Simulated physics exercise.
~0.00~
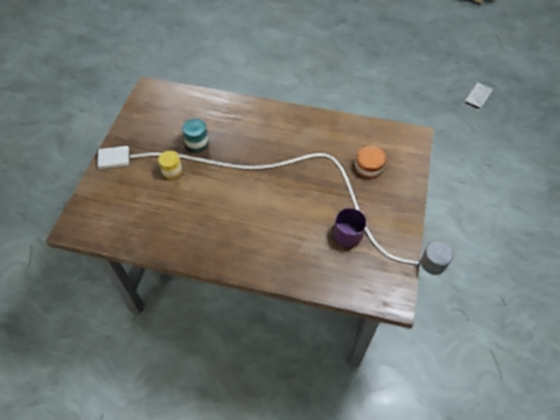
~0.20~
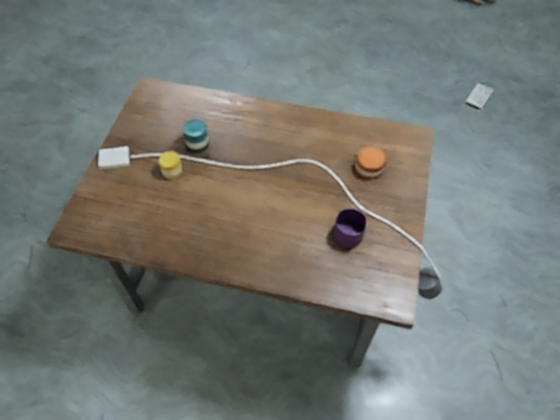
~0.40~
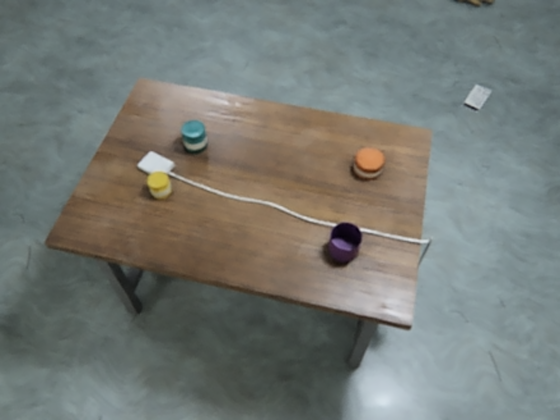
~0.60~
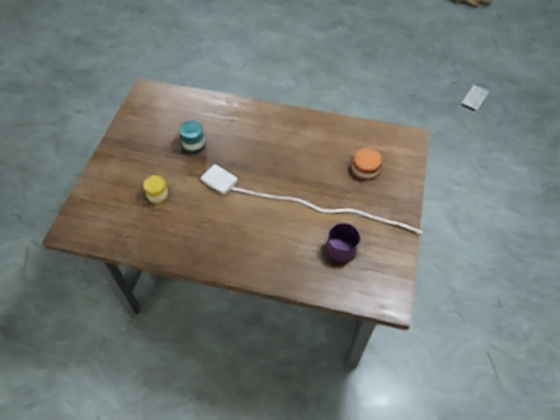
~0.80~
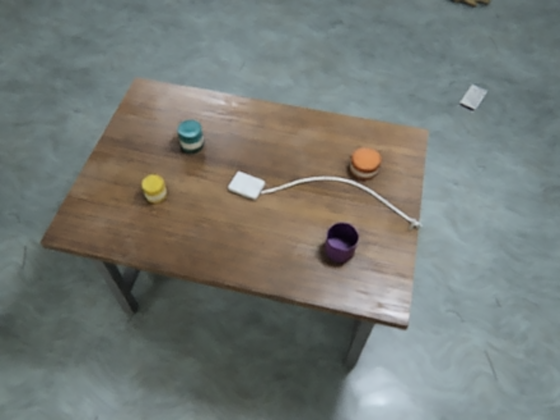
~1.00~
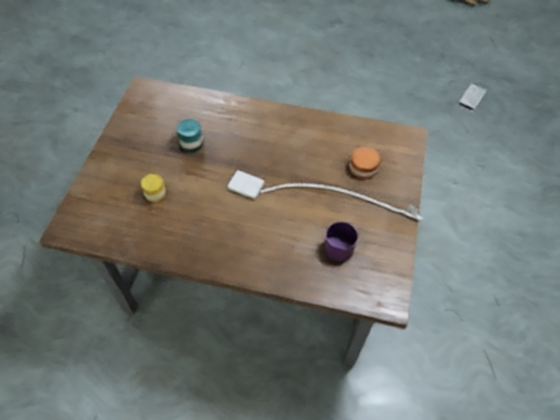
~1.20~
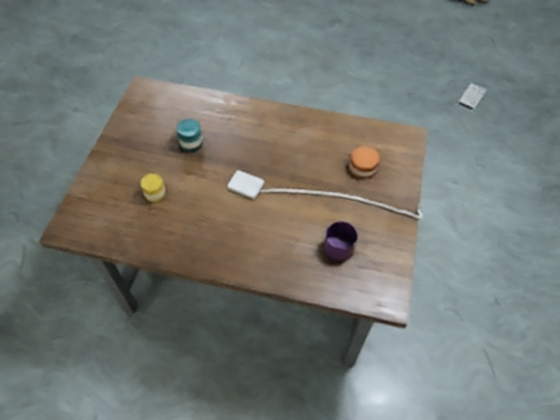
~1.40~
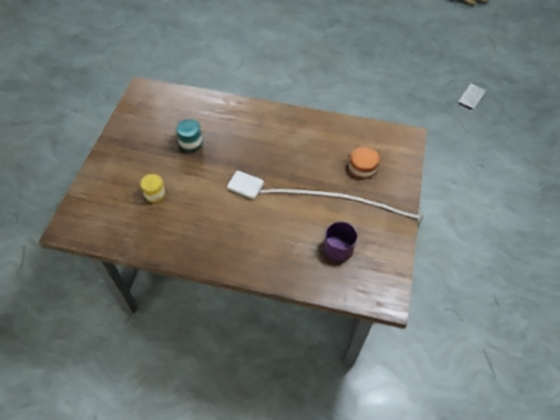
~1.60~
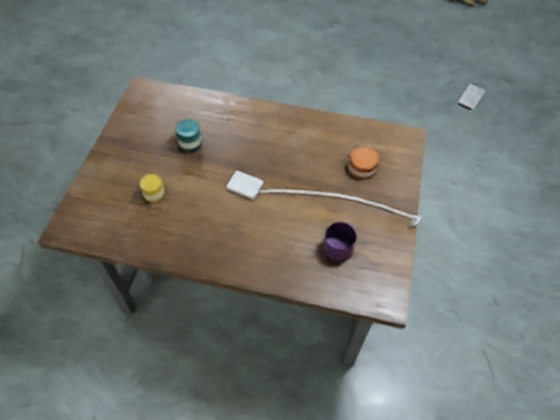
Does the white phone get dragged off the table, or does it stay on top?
The white phone stays on top of the table, sliding to the right and coming to rest near the middle.
In the video, a grey speaker drops off the right side of a wooden table, pulling a pale cable and the attached white phone rightward. The yellow tin and purple cup shift slightly, and the phone comes to rest near the middle while the speaker is out of sight.
